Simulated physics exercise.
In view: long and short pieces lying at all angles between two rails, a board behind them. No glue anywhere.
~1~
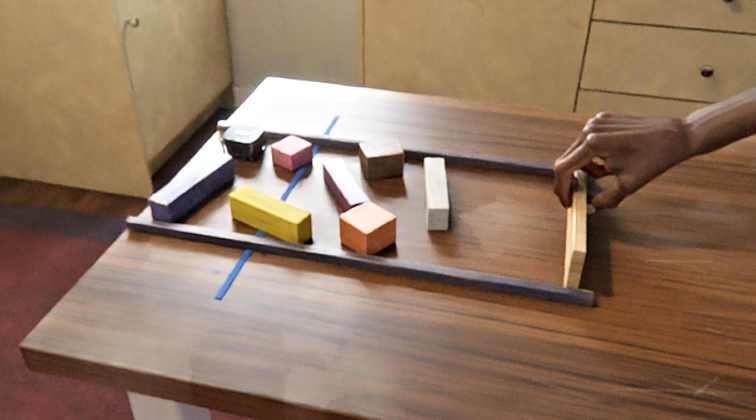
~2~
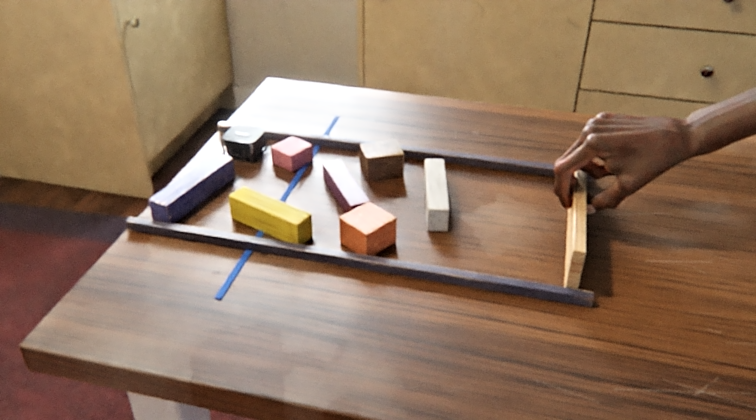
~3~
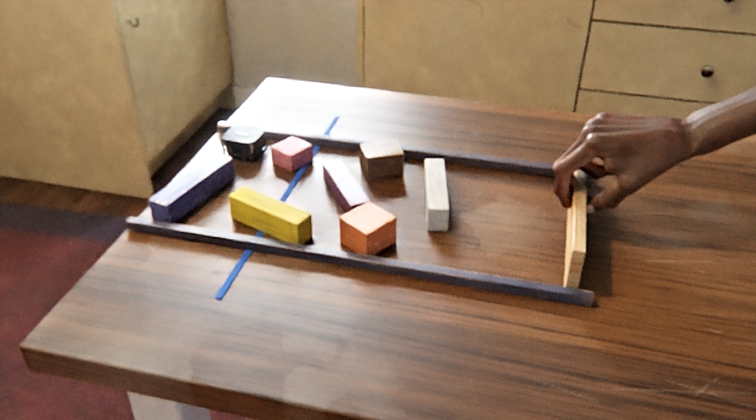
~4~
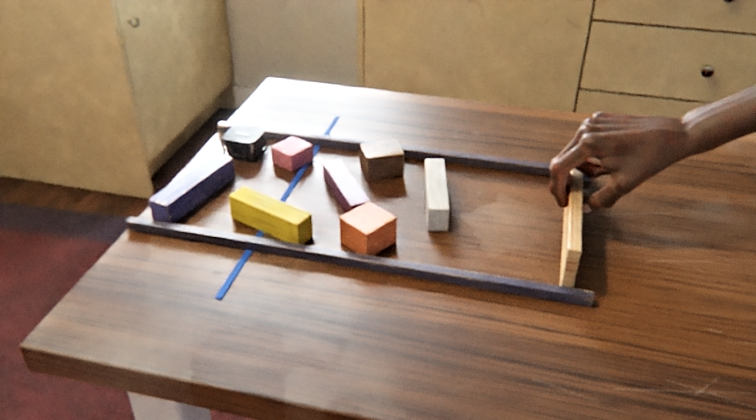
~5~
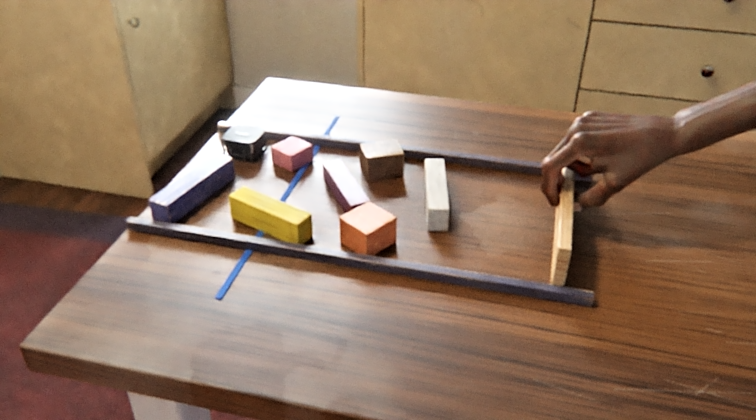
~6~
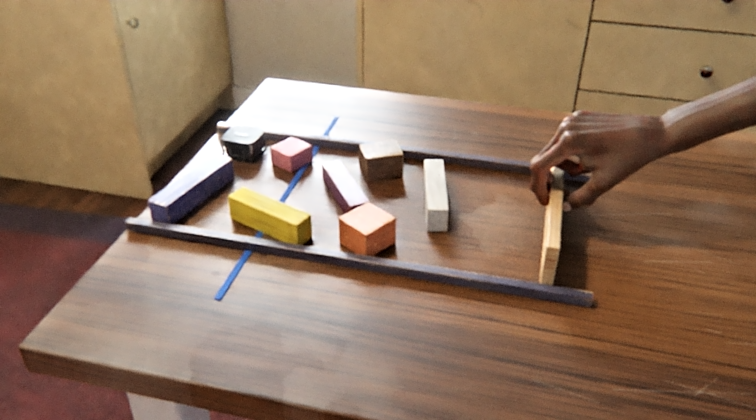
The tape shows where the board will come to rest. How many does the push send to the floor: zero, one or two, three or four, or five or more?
Here the number that fall off is zero.
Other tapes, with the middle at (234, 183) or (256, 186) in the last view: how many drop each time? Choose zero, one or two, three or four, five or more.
For each place: Either one or two; one or two.
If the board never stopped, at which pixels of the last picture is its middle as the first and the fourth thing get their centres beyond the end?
First at (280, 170), next at (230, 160).
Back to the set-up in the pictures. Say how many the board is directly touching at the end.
That makes 2.
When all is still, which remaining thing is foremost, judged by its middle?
That is the blue bar.
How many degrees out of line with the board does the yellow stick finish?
About 55°.
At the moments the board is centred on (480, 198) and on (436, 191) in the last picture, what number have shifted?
0 and 1.
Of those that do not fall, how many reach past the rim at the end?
It comes to 2.
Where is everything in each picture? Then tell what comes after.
Blue bar (194, 187); black case (244, 143); pink block (292, 153); board (577, 211); tape (289, 190), in the first frame.
Black case (245, 144); board (577, 211), in the second frame.
Pink block (292, 154); white bar (436, 193), in the third frame.
Blue bar (194, 188); orange block (368, 230), in the fourth frame.
Black case (245, 144); yellow stick (271, 216), in the fifth frame.
Blue bar (193, 188); black case (244, 145); pink block (292, 154); board (554, 208); tape (288, 190), in the sixth frame.
Soon after, none off yet; blue bar at rest near (193, 188); black case at rest near (244, 145); pink block at rest near (292, 154).
After that, none off yet; blue bar moving near (188, 186); black case moving near (241, 144); pink block displaced about its own width near (271, 151).
In the end, the number that fall off is zero.
